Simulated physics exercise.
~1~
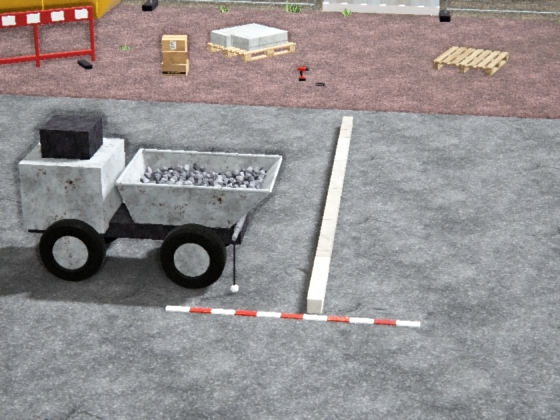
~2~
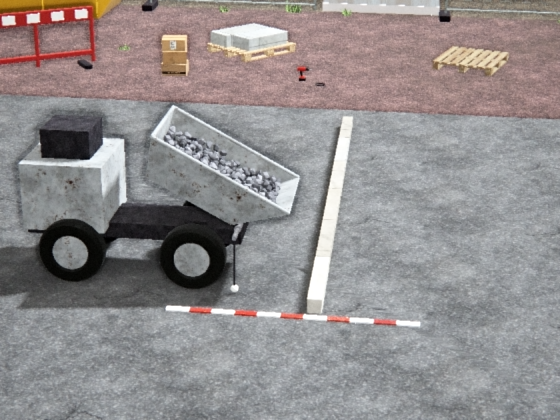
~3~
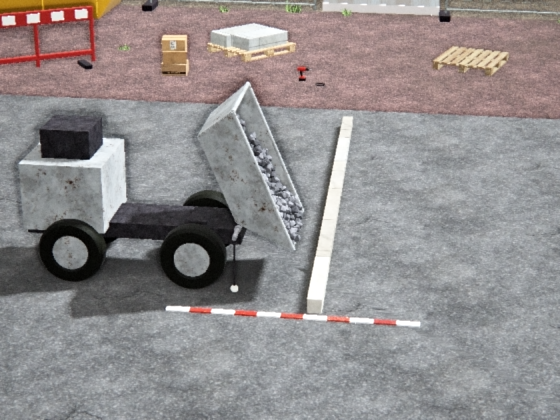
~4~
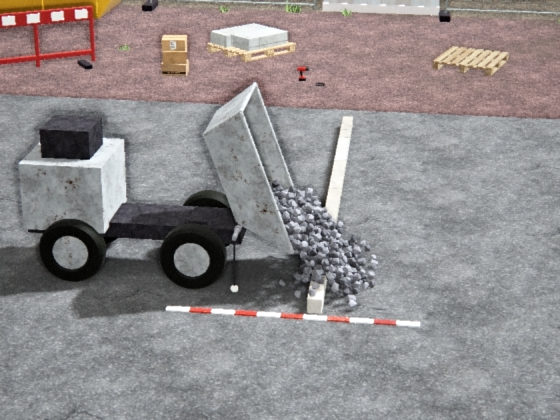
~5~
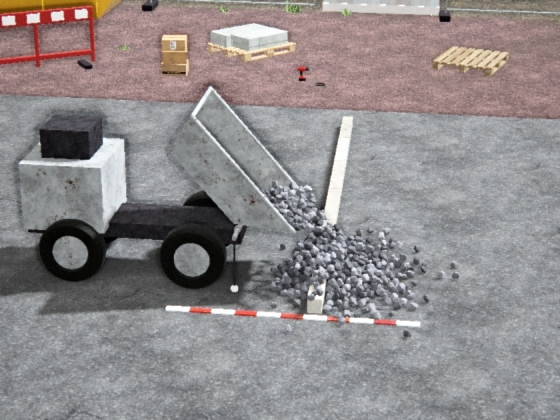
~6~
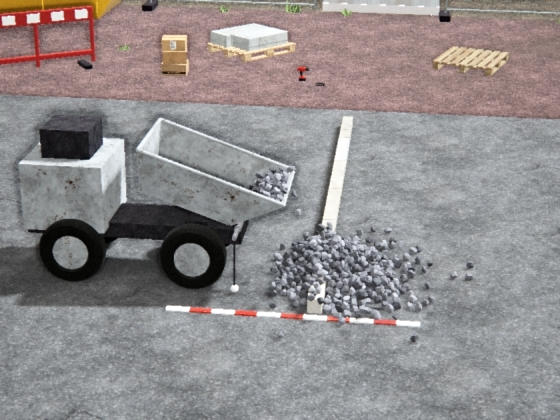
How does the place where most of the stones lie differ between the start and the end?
At the start the stones all sat inside the dumper's raised body, to the left of the kerb. By the end most of them lay lower down and further right, in a heap on the ground spread across the kerb.
A small dumper's grey body tipped up steeply towards the right until its load of grey stones slid out and spilled across a pale kerb, then it swung most of the way back down, leaving a heap on both sides and a few stones inside.
